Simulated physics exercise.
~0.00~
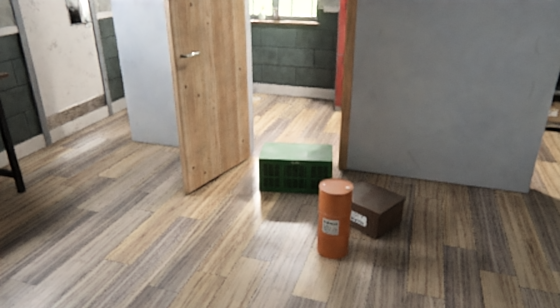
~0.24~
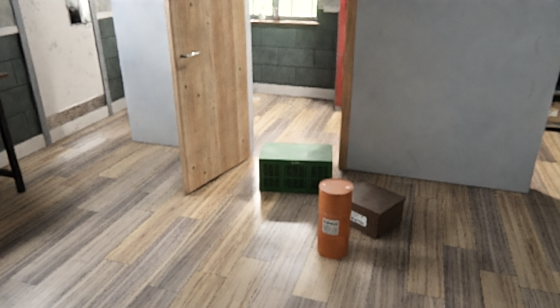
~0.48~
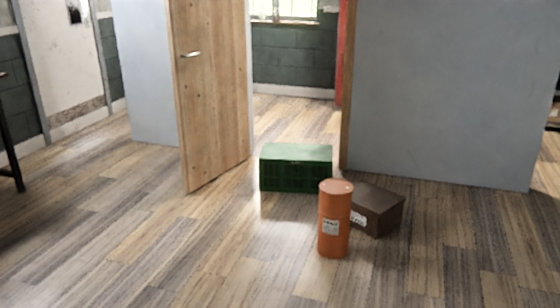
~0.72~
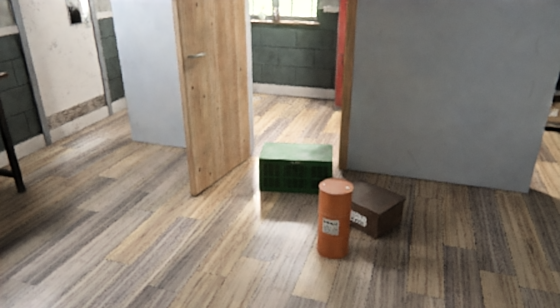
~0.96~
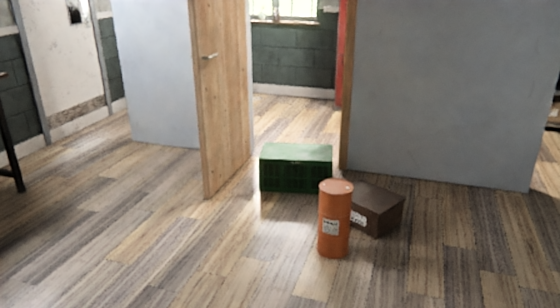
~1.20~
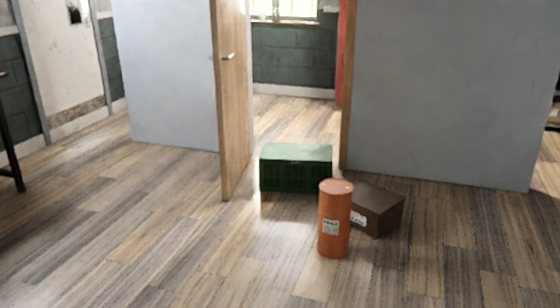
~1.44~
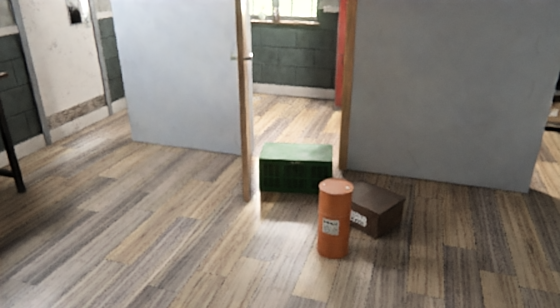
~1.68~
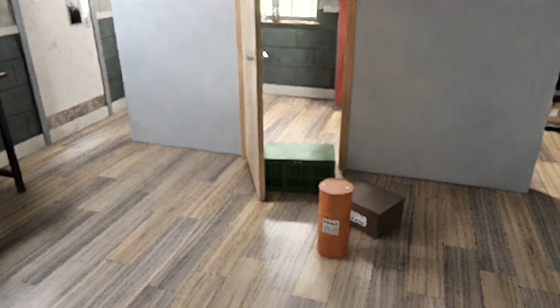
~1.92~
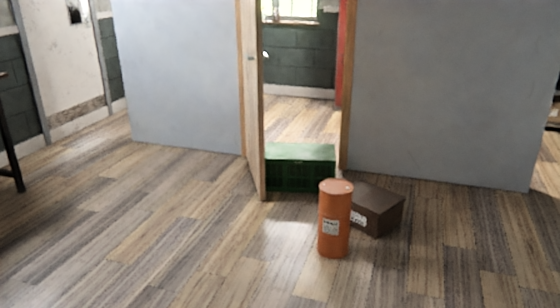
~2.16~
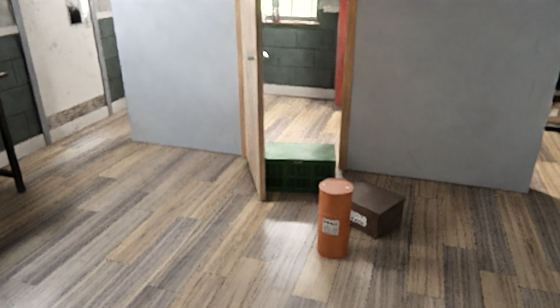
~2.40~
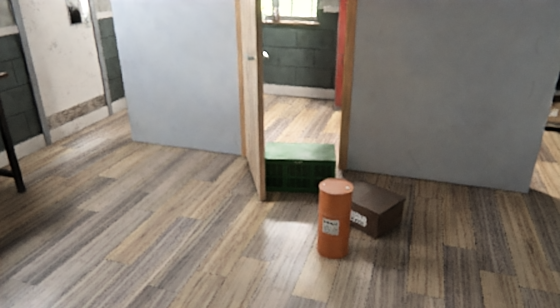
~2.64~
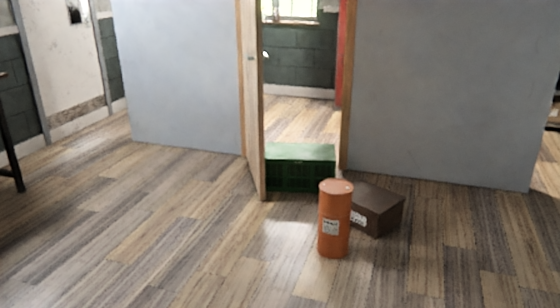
To begin with, a wooden door stands wide open to the left of a doorway between grey walls, with a green chest in the opening and an orange canister and a brown box on the plank floor just in front. The door starts to swing slowly to the right, with nobody in view. It turns edge-on and carries on towards the doorway, until it covers the left end of the green chest. There it stops and stays still, jammed partly open at the chest. The chest, canister and box all remain where they were.
